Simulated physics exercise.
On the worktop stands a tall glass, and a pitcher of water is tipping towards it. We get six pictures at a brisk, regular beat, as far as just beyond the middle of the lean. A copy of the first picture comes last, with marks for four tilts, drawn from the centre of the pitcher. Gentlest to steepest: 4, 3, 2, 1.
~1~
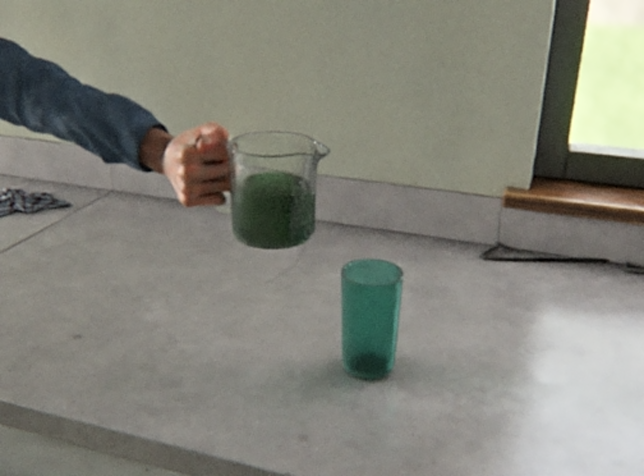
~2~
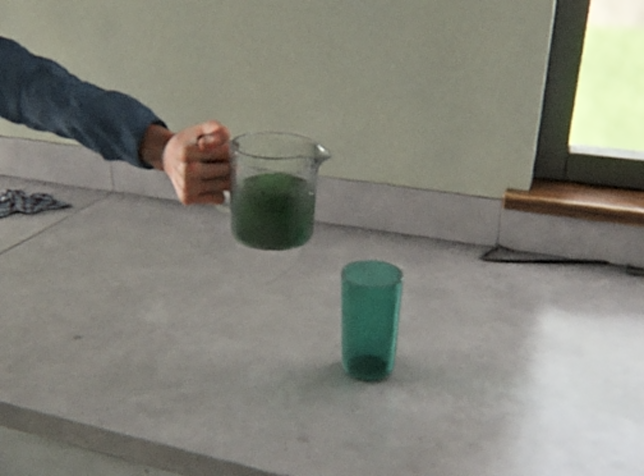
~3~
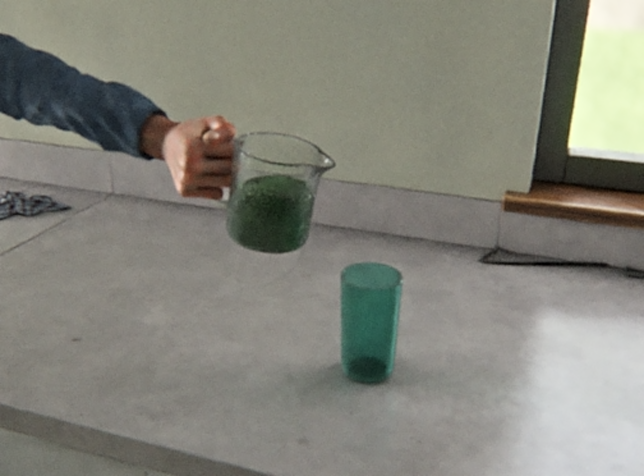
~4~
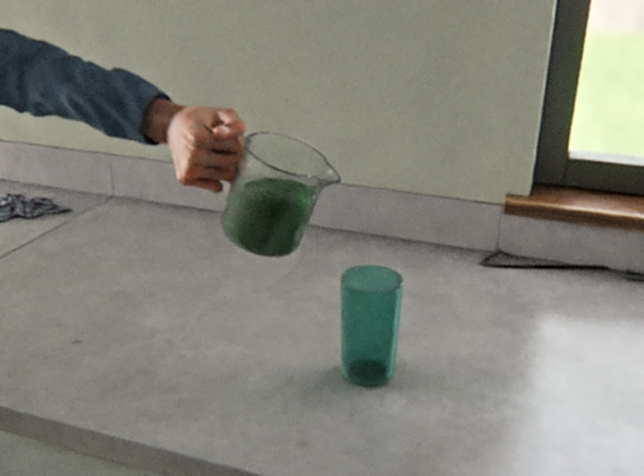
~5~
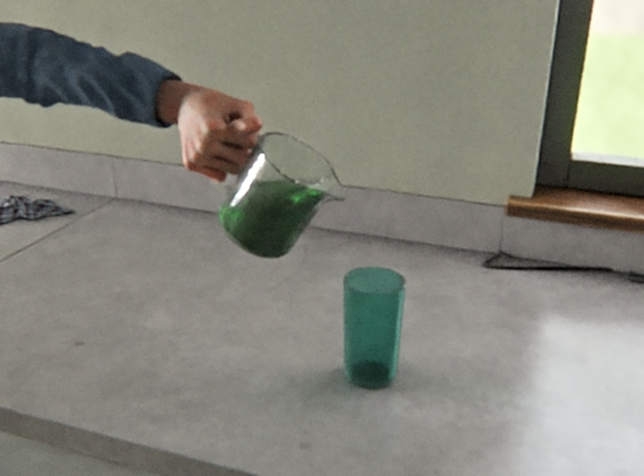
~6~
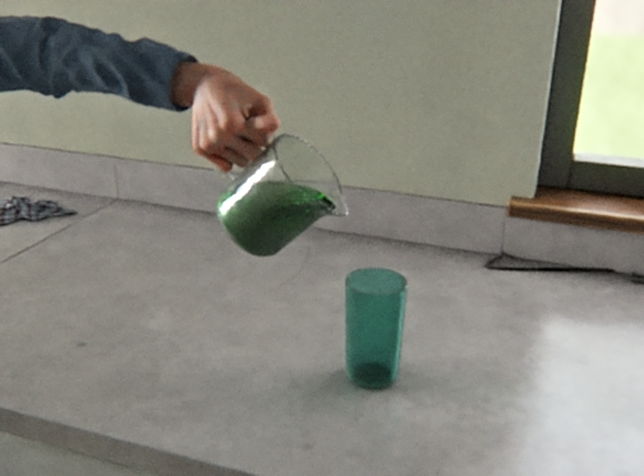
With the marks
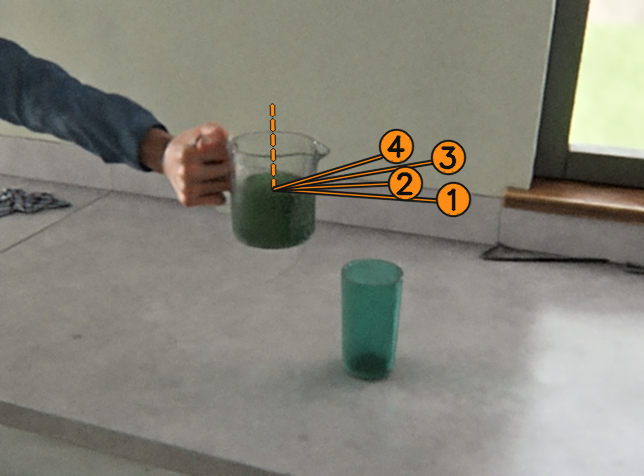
The footage shows a hand holding a glass pitcher of green liquid above a worktop, first upright, then tilting it steadily to the right towards a tall teal glass, with the liquid shifting towards the lip and none leaving.
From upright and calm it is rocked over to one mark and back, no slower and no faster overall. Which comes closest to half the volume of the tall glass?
The answer is mark 4.
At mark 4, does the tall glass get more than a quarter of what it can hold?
Yes, clearly.
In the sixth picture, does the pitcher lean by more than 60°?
No.
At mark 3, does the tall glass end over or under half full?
Over half.
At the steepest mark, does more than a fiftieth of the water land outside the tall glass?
Yes.
In orange, 1 at (436, 200); 2 at (388, 183); 3 at (432, 162); 4 at (381, 156).
With 1, the tall glass ends with about 63 % of what it can hold; 26 % of the water is spilt.
With 2, the tall glass ends with about 74 % of what it can hold; 5 % of the water is spilt.
With 3, the tall glass ends with about 65 % of what it can hold.
With 4, the tall glass ends with about 49 % of what it can hold.
